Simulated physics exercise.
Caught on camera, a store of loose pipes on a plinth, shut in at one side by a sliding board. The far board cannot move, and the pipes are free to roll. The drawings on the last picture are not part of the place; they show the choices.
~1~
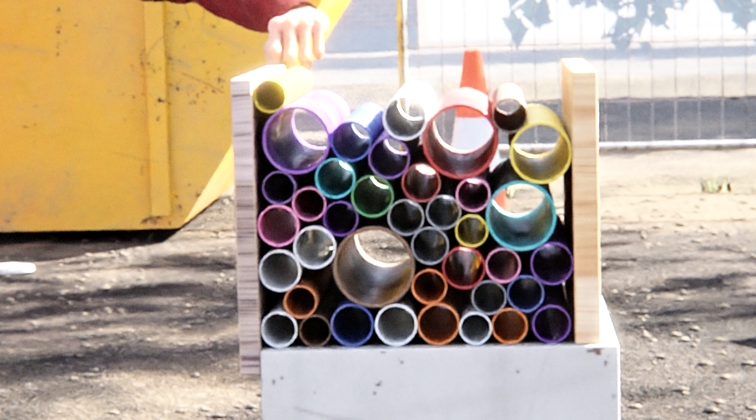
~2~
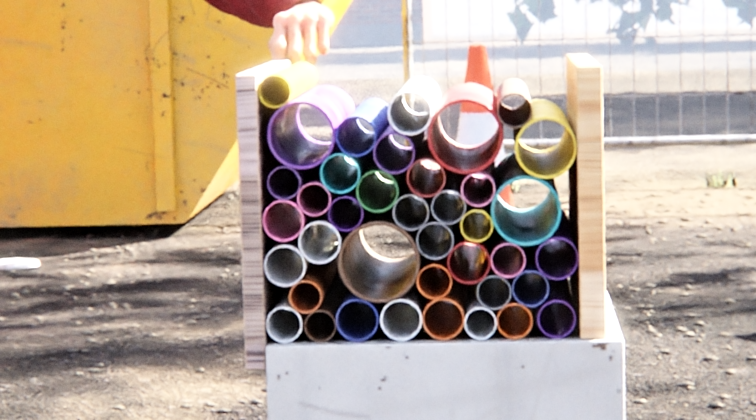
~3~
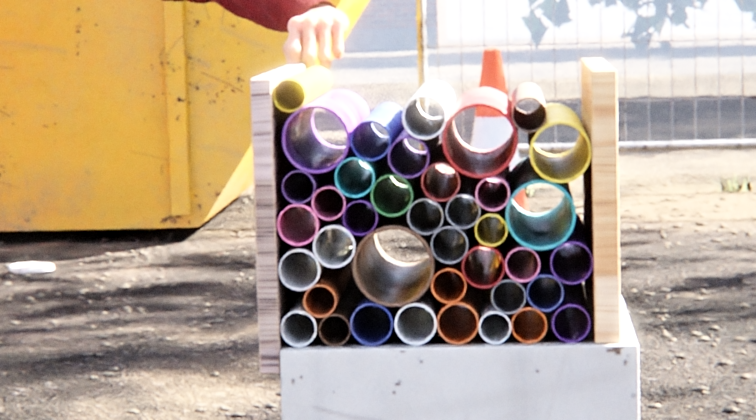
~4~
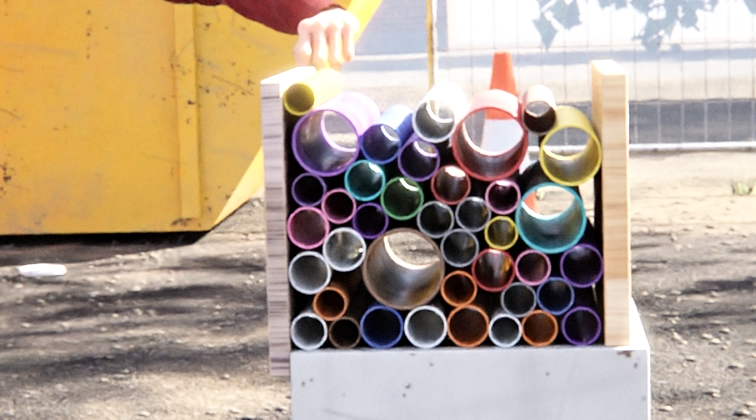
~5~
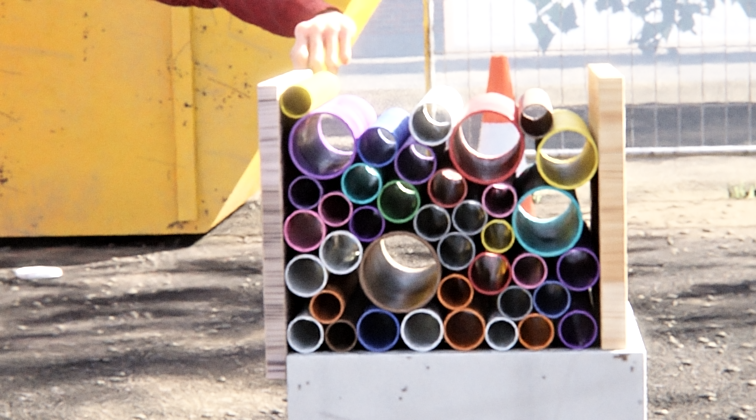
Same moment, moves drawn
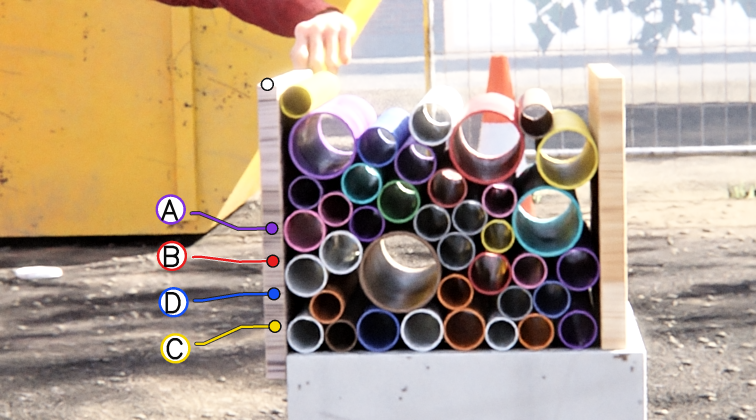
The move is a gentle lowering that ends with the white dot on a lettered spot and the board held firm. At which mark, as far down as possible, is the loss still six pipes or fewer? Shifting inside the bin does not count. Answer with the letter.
The lowest mark that will do is B.
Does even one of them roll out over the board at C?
Yes.
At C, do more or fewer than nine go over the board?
At C, more than nine.
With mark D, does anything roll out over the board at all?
At D: Yes.
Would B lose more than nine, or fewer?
At B, fewer than nine.
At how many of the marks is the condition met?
Two of them.
On the marked copy, A at (271, 228); B at (273, 261); C at (275, 326); D at (274, 294); the white dot at (267, 85).
Taking B. A third of the way, top of the board (282, 170).
Two thirds of the way, top of the board (284, 260).
When it is over, top of the board (284, 260), three out over the board.
As for the rest, A one out over the board; C more than six out over the board; D more than six out over the board.
